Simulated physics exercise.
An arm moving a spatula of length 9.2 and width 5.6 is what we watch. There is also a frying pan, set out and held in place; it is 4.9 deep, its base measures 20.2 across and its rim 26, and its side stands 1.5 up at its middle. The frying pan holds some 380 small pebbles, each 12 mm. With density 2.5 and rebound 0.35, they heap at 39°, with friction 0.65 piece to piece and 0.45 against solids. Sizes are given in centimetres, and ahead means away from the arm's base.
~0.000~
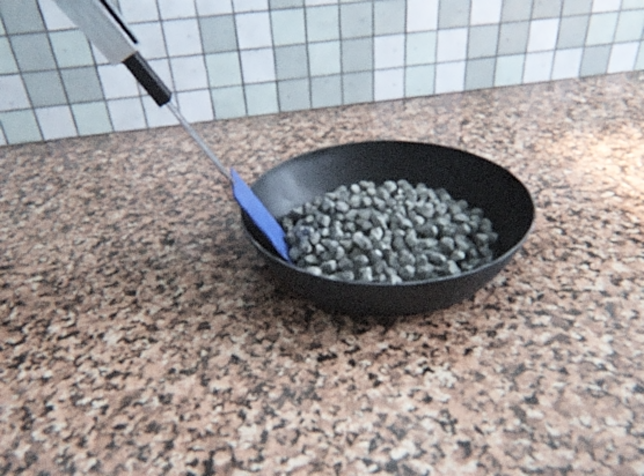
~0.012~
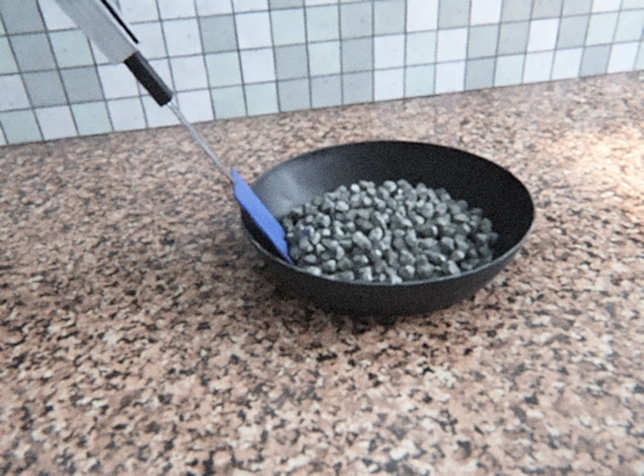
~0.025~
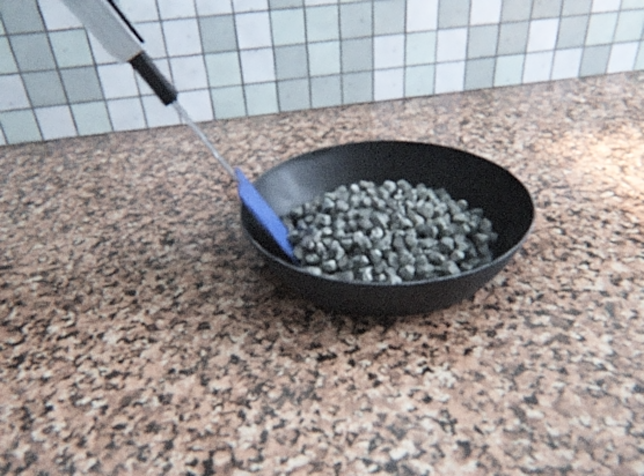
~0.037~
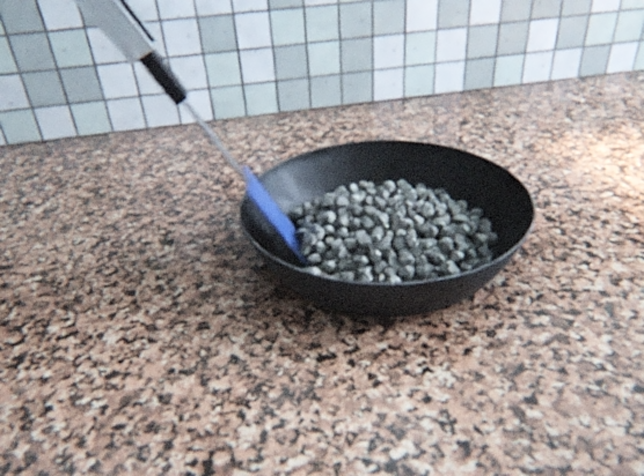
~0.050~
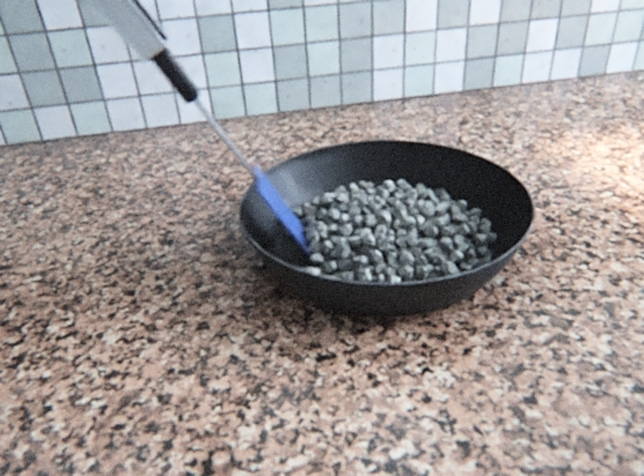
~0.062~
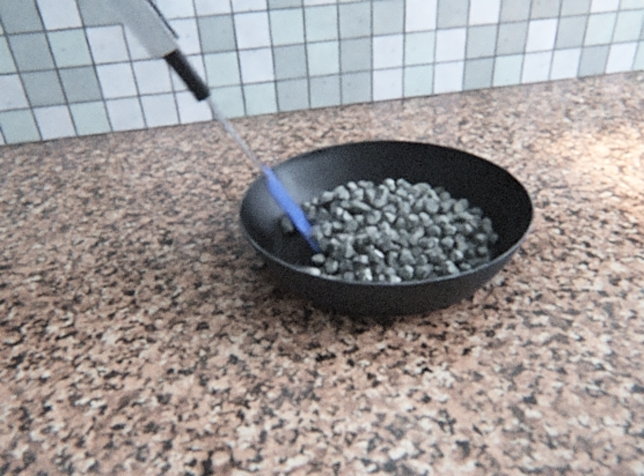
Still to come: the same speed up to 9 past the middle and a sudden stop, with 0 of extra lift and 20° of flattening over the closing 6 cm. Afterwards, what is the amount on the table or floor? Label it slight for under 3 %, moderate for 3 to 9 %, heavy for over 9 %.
Label: Slight.
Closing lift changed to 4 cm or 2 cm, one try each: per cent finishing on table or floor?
I'd put it near 5 in a hundred, then near 5 in a hundred.
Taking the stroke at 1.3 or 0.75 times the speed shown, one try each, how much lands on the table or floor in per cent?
I'd expect close to 0 and then close to 0 percent.
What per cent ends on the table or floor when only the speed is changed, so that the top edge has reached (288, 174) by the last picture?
5 %.
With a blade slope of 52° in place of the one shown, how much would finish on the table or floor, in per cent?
It would then be close to 0 %.
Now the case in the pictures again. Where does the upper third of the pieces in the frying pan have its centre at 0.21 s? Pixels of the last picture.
Centre: Roughly (449, 208) in the last picture.
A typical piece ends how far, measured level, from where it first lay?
Near 3 cm, measured level.
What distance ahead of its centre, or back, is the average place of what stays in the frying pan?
I'd put it at roughly 4.0 cm toward the front.
By 0.14 s, sloping 62°, highest piece 5 above the table; 380 in the frying pan.
By 0.21 s, sloping 56°, highest piece 5 above the table; 380 in the frying pan.
By 0.45 s, sloping 42°, highest piece 6 above the table; 379 in the frying pan, 1 on the table or floor.
By 1.50 s, sloping 42°, highest piece 6 above the table; 379 in the frying pan, 1 on the table or floor.
Final count, 379 in the frying pan, 1 on the table or floor. That is 0 % on the table or floor.
